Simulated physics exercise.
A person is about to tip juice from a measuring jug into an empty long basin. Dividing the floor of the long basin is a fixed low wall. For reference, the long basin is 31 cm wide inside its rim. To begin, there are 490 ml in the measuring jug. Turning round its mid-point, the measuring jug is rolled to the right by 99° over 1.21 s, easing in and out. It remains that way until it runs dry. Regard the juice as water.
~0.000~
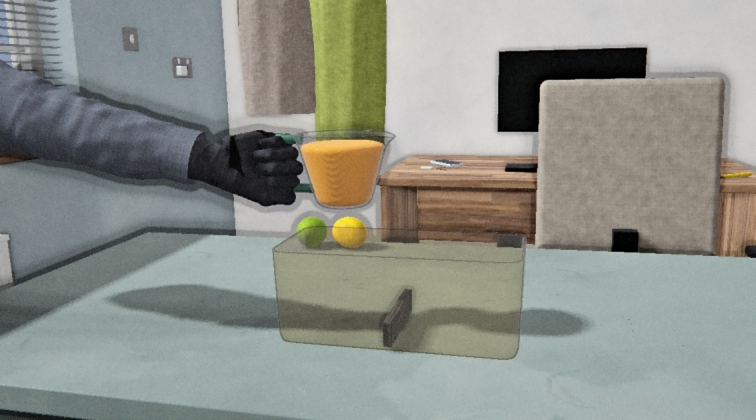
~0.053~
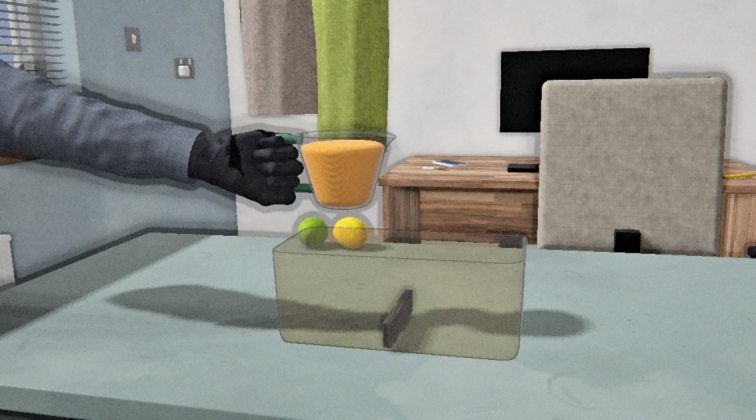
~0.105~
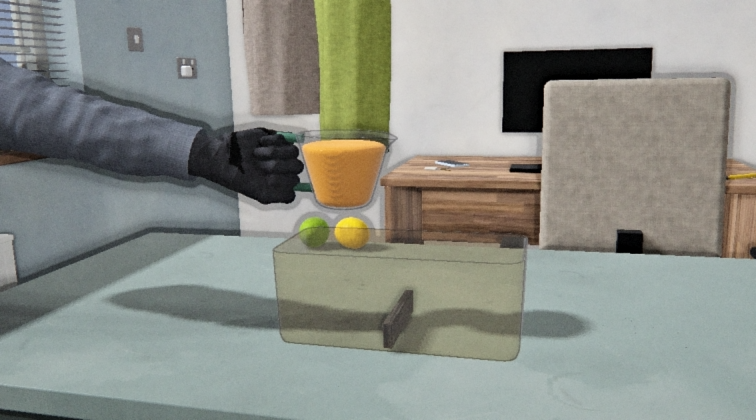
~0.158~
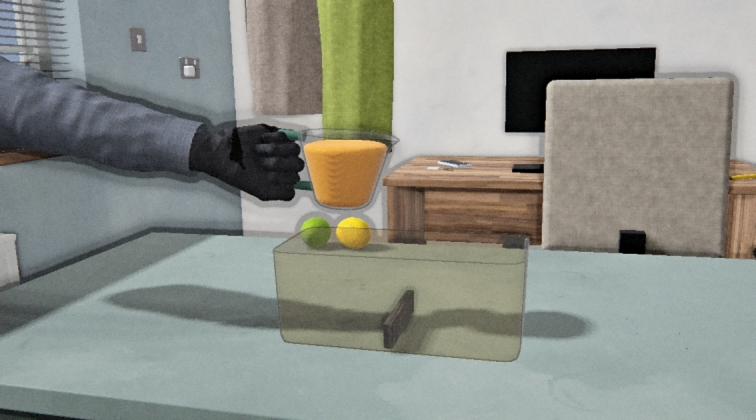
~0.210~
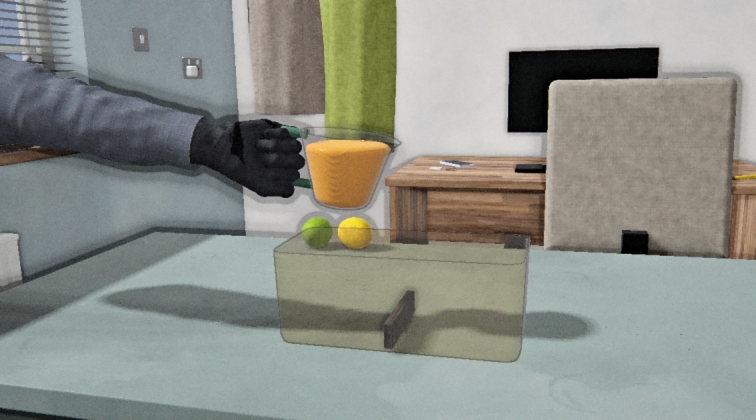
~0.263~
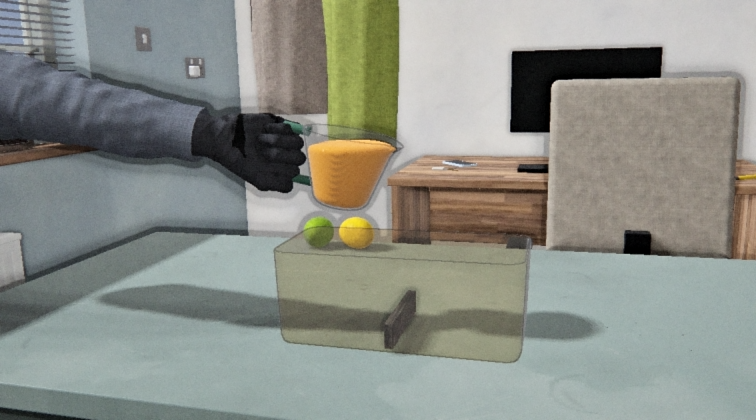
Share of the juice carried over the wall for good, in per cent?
Near 95 per cent.
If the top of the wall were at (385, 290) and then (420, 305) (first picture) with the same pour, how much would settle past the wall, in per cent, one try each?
100 % and 80 %.
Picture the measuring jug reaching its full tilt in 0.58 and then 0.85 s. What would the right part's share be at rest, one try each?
The first try gives around 95 percent, the second around 95 percent.
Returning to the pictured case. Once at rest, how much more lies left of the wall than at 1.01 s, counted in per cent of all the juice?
Some 2 per cent.
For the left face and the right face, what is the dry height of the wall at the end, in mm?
Close to 32 mm left and close to 10 mm right.
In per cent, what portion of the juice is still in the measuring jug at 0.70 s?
At that time about 64 in a hundred parts are still held.
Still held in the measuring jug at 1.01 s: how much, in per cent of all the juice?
I'd say some 10 per cent remains.
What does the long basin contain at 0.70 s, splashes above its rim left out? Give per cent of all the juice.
Around 16 percent.
By 0.70 s the tilt is 61° and 64 per cent is still to pour, 0 is left of the wall and 17 right of it.
By 1.01 s the tilt is 93° and 10 per cent is still to pour, 3 is left of the wall and 80 right of it.
By 1.35 s the tilt is 99° and 0 per cent is still to pour, 5 is left of the wall and 95 right of it.
By 1.71 s the tilt is 99° and 0 per cent is still to pour, 5 is left of the wall and 95 right of it.
At rest 5 per cent lies left of the wall, 95 right of it and 0 outside.
